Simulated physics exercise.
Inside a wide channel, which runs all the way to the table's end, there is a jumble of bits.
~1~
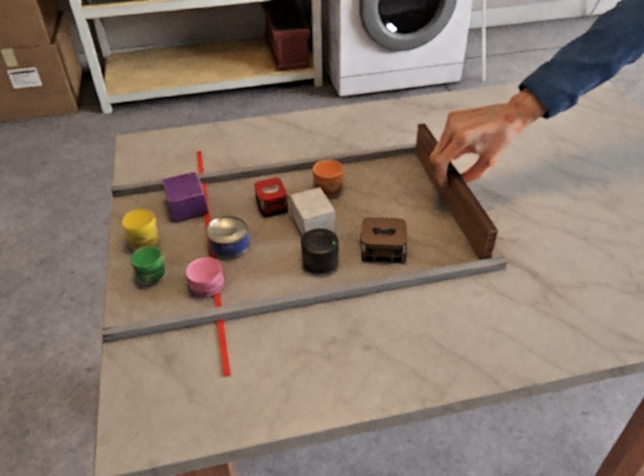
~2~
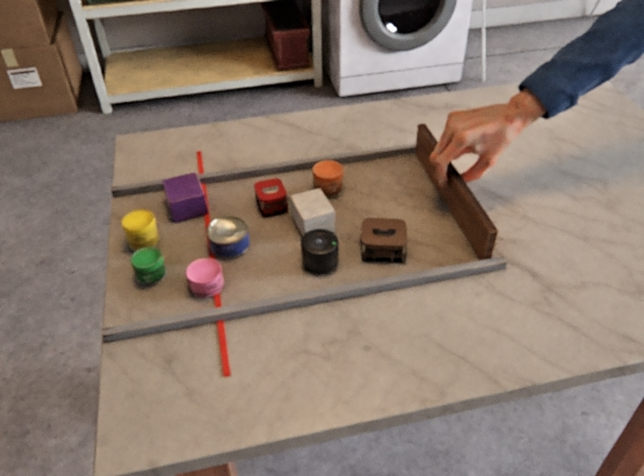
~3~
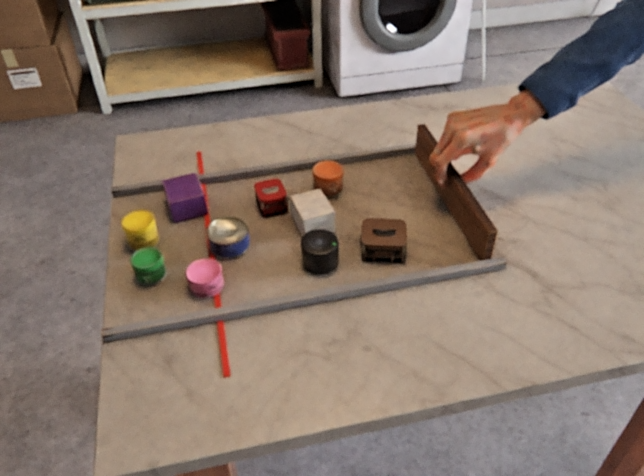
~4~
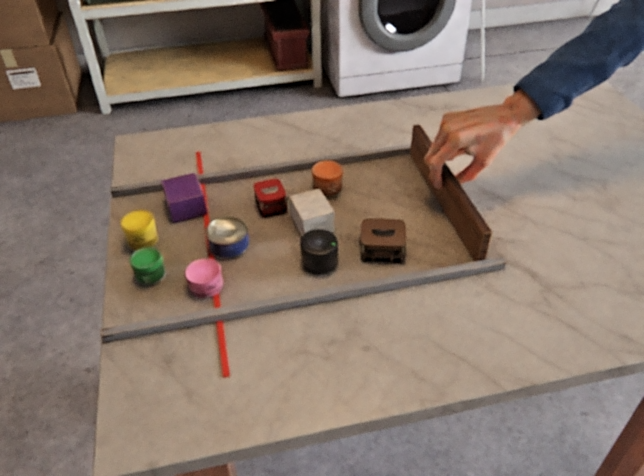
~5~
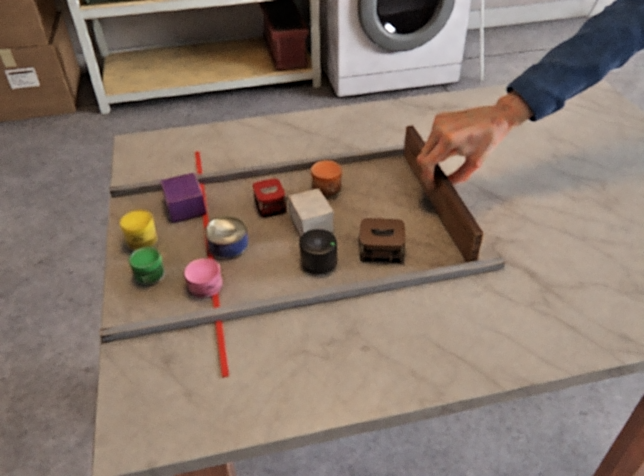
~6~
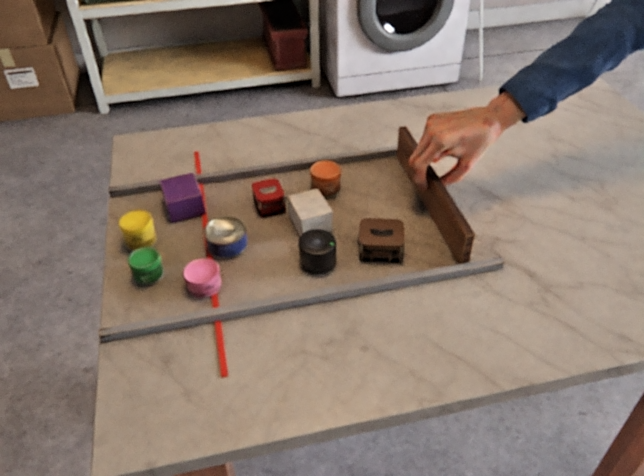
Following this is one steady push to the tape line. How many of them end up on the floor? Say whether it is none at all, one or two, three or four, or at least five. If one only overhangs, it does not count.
The sweep fails to knock any off.
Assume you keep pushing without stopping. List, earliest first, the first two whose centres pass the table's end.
First the pink tub, next the green pot.
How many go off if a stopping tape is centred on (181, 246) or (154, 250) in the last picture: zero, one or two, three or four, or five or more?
Taken in order, that's one to two and then at least five down.
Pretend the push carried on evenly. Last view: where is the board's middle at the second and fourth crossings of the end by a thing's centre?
At the first moment about (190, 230), at the next about (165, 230).
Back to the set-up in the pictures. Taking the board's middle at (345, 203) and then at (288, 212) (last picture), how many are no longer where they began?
The first count is 3, and then it's 6.
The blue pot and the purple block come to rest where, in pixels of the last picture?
The blue pot at (152, 251), the purple block at (145, 198).
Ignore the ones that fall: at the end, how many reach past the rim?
The count is 1.
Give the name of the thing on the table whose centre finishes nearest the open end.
It's the pink tub that is foremost.
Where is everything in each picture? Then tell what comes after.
Yellow tin (141, 230); green pot (149, 266); purple block (185, 196); board (451, 187); tape (210, 241), in the first frame.
Green pot (149, 266); black lid (320, 251), in the second frame.
Purple block (185, 197); pink tub (205, 278), in the third frame.
Yellow tin (140, 232); orange tin (328, 180), in the fourth frame.
Green pot (147, 266); brown case (382, 240), in the fifth frame.
Yellow tin (139, 231); green pot (147, 266); purple block (183, 197); board (431, 190); tape (208, 241), in the sixth frame.
Early on, none off yet; yellow tin at rest near (139, 231); green pot at rest near (147, 266); purple block at rest near (183, 197).
Finally, the number that fall off is zero.
